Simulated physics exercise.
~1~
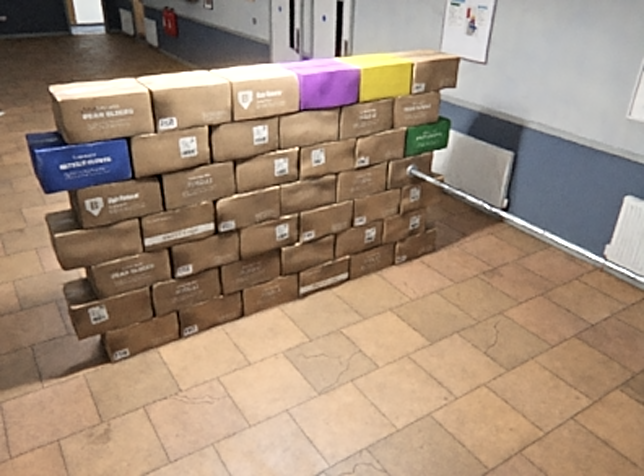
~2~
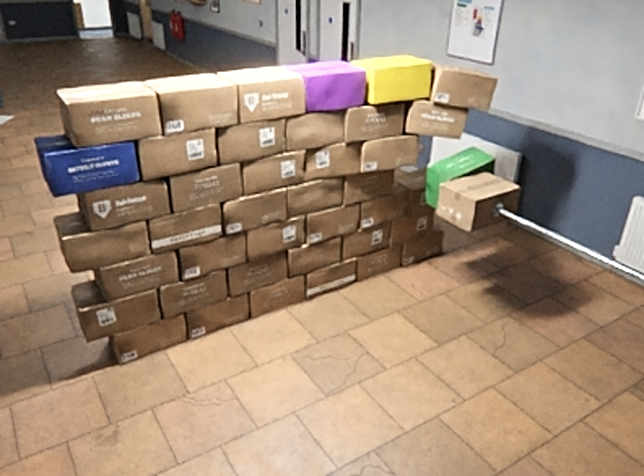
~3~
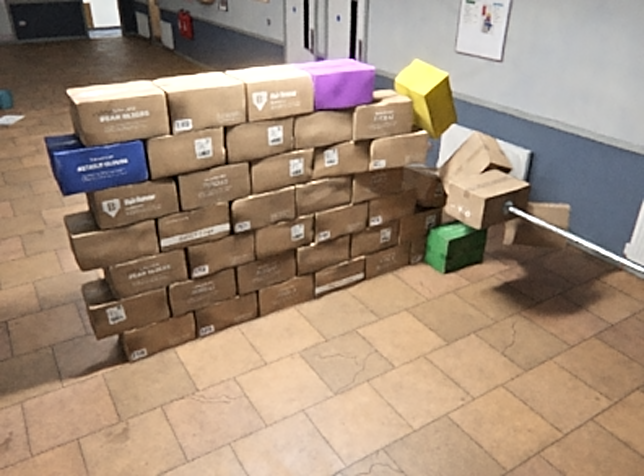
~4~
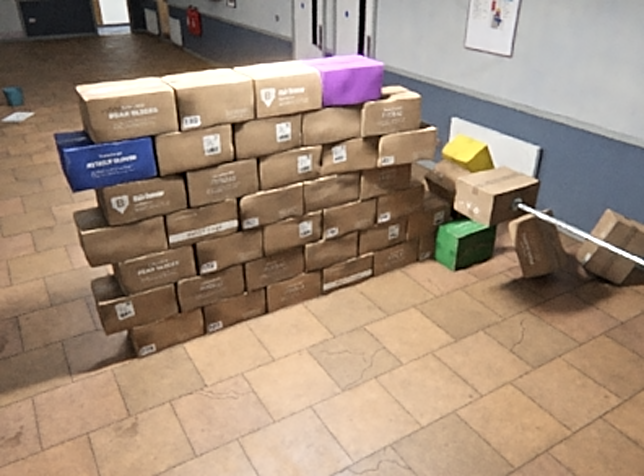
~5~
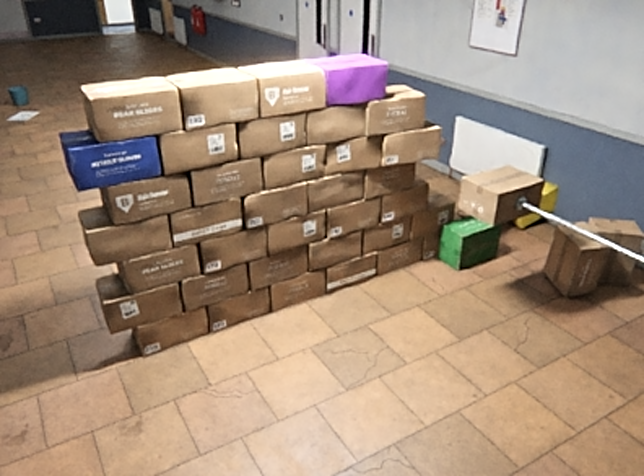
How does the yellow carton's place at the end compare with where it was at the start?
It starts in the top row of the wall, just right of the purple carton. By the end it is down by the floor to the right of the wall, partly hidden behind the brown carton held by the arm.
